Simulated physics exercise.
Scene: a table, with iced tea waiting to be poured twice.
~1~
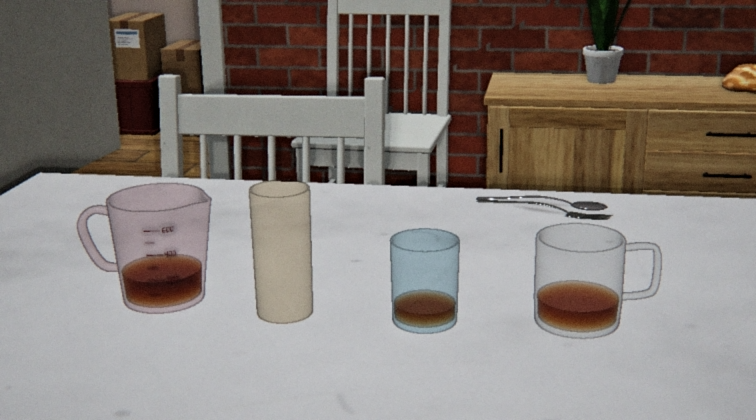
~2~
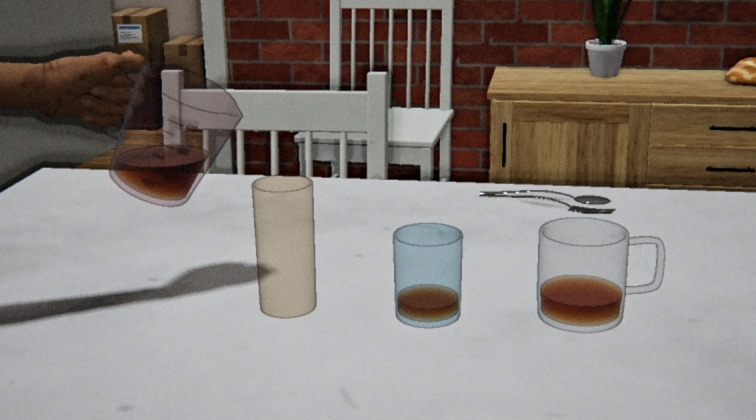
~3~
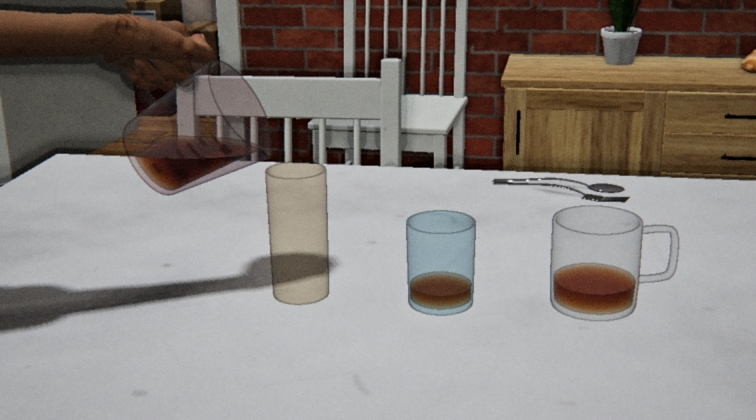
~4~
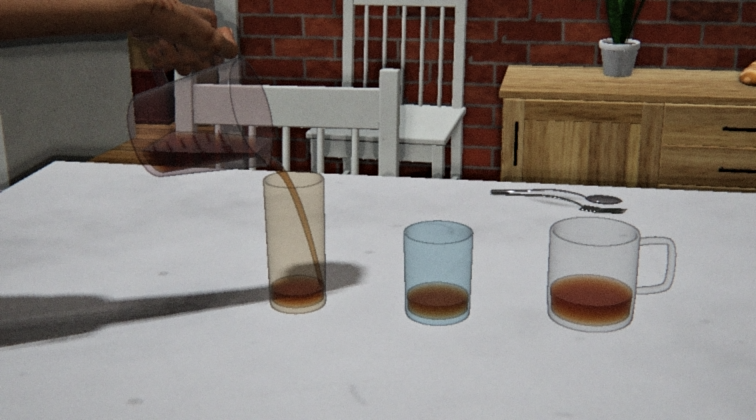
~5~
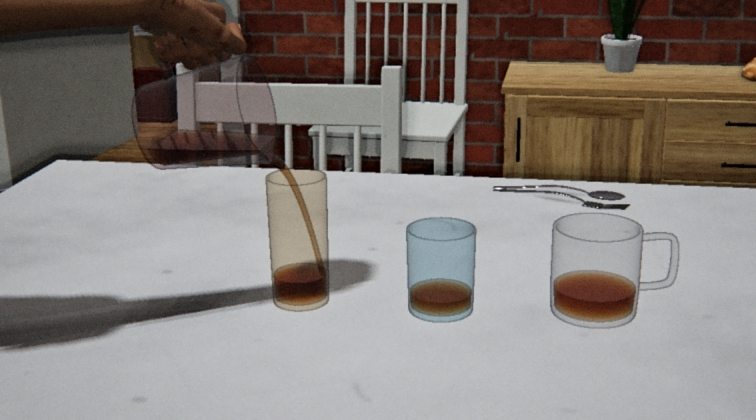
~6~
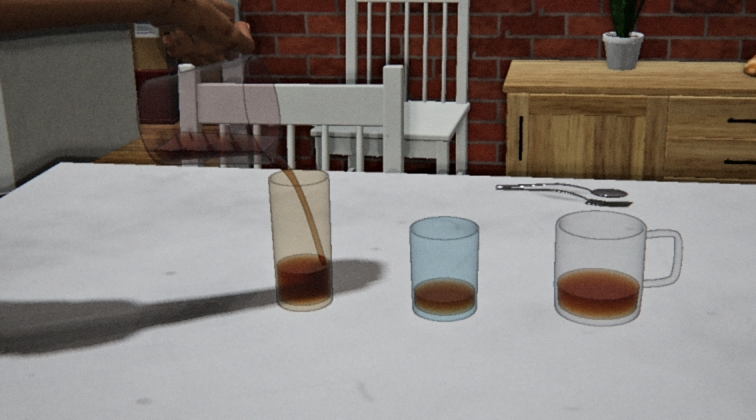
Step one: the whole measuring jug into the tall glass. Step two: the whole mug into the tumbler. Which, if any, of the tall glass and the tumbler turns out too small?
Tall glass: Not too small; tumbler: Not too small.
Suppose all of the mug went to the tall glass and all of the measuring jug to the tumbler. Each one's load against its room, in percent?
30 % then 70 %.
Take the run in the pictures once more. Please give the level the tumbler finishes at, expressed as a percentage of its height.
Roughly 60%.
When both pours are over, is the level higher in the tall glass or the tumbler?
The level ends higher in the left one.
Next, the tall glass is about a third full.
After that, the tall glass is about half full.
Finally, the tall glass is about half full; the tumbler is about half full.
